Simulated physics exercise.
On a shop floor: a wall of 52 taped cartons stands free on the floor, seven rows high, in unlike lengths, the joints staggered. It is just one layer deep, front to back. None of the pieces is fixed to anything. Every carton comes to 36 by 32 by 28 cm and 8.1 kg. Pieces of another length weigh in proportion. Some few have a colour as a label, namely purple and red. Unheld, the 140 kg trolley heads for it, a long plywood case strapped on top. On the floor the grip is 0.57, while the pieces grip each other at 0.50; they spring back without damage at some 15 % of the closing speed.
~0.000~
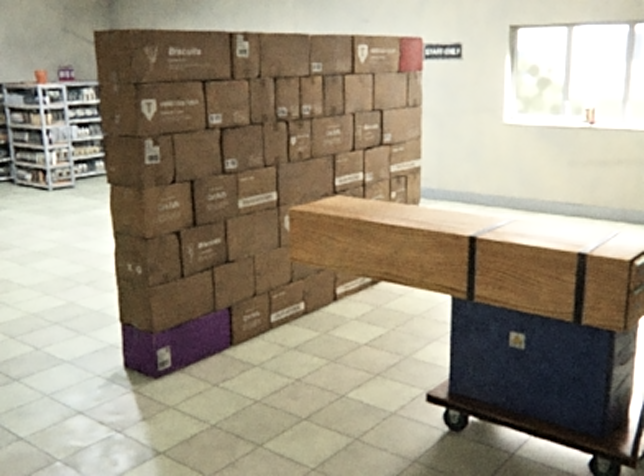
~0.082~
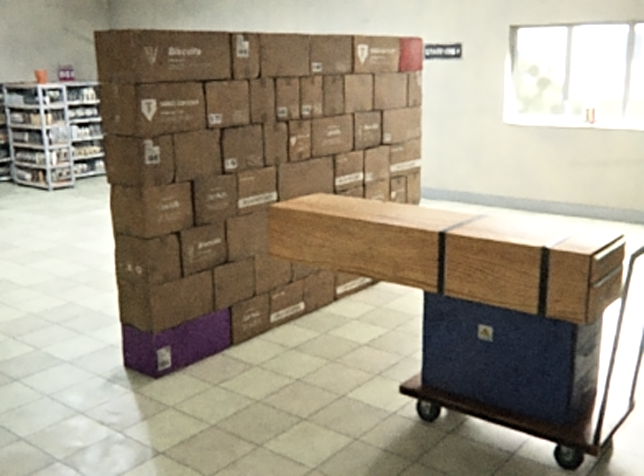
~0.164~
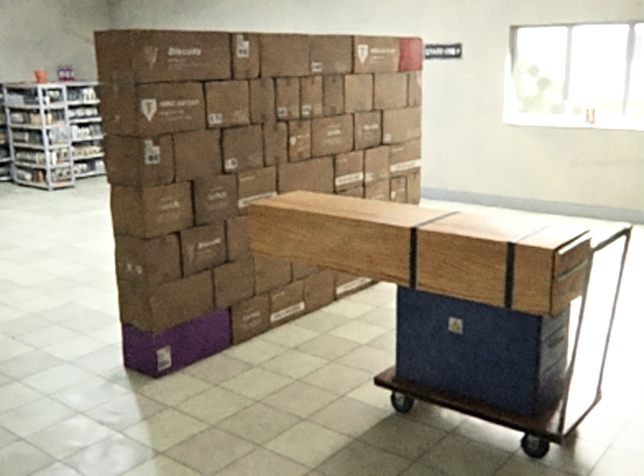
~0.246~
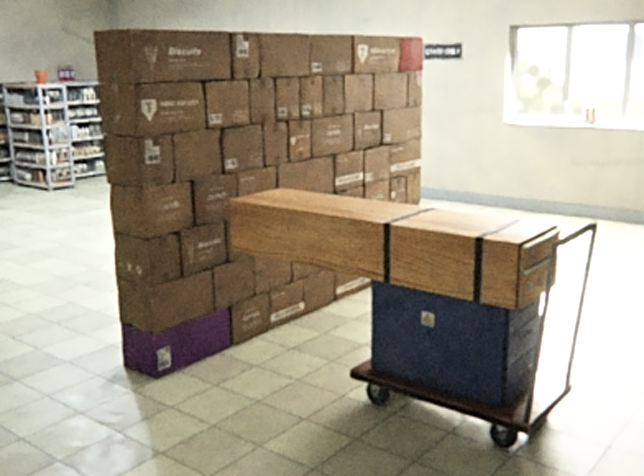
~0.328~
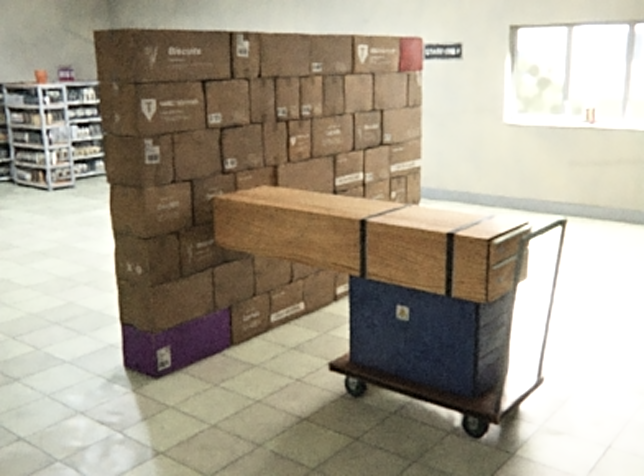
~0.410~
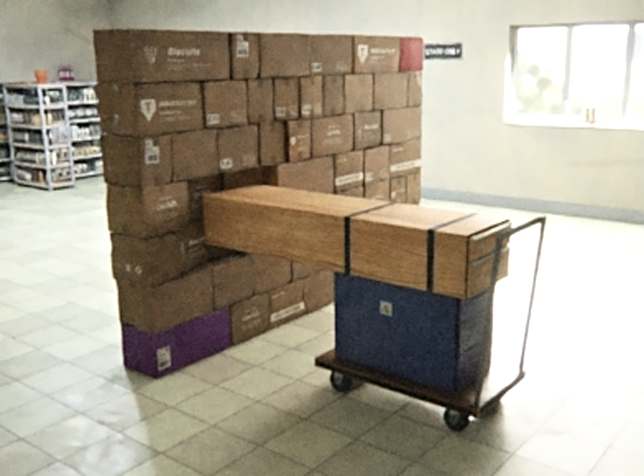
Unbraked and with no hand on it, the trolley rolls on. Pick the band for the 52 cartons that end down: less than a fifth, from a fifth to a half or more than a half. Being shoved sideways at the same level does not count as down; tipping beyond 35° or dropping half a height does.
A fifth up to a half.
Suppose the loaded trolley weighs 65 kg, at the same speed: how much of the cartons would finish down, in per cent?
Then roughly 0 per cent.
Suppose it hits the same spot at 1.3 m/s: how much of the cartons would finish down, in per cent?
At that speed, around 0 percent of them would finish down.
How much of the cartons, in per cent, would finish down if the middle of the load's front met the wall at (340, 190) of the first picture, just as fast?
Roughly 0 per cent would end down.
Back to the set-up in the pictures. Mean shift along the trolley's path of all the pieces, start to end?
Averaged out, it's some 35 centimetres.
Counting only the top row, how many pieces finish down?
The count is 3.
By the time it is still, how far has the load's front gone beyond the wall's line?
I'd put it at around 35 cm past it.
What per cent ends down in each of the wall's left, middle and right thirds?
Going left to right, I get 80, 20 and 0 percent.
After 0.90 s, load 32 cm past the wall's line, still rolling; none of the 52 cartons down, 18 disturbed.
After 1.48 s, load 36 cm past the wall's line, stopped; 15 of the 52 cartons down.
After 1.92 s, load 36 cm past the wall's line, stopped; 17 of the 52 cartons down.
At rest (3.1 s), load 36 cm past the wall's line, stopped; 17 of the 52 cartons down; red carton unmoved; purple carton unmoved. That is 33 per cent. As the last picture would show them, middles, red carton near (396, 54), purple carton near (177, 336).
